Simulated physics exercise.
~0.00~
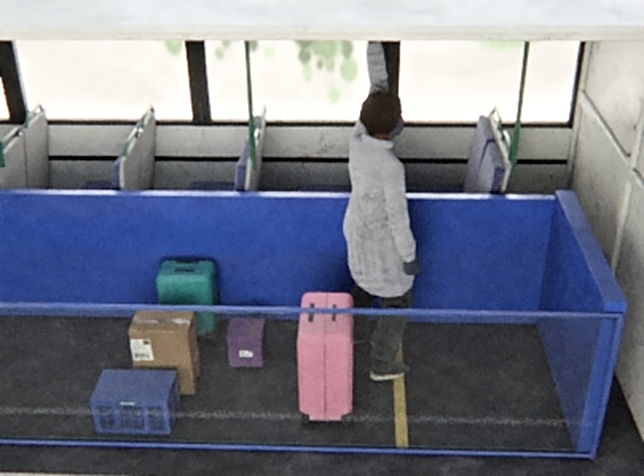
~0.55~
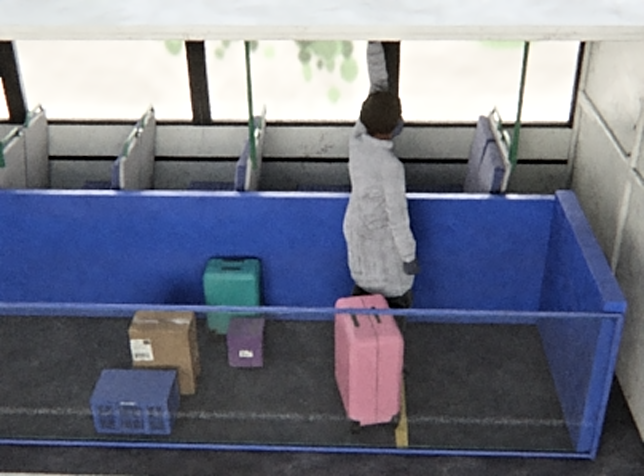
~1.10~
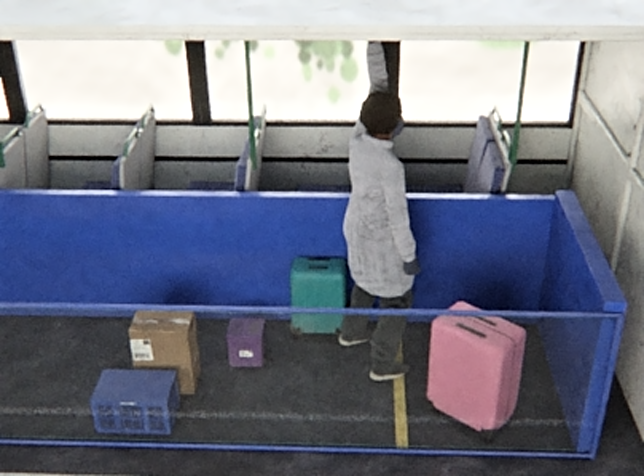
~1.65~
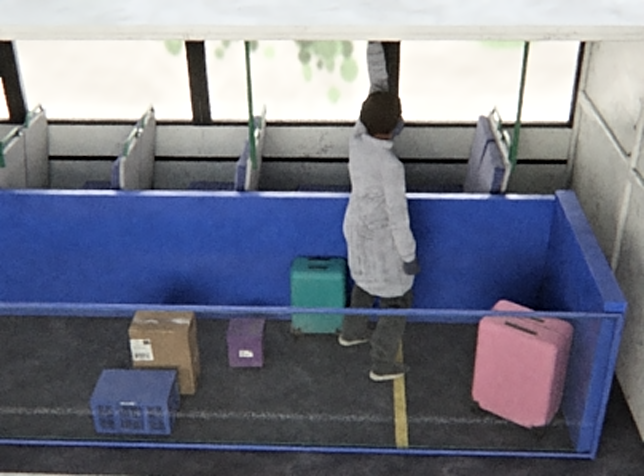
A pink wheeled suitcase and a smaller teal one stand upright in a blue-walled bay of a bus, seen from above through its clear front. A traveller in a grey coat stands behind the pink case with one arm raised, near a yellow floor line, while a brown box, a purple tub and a blue crate sit at left. Both suitcases roll right, the pink one passing in front of the traveller and over the line. The teal one stops beside the traveller's legs, short of the line. The pink one rolls a little farther, ending upright near the right wall, while the other luggage stays put.
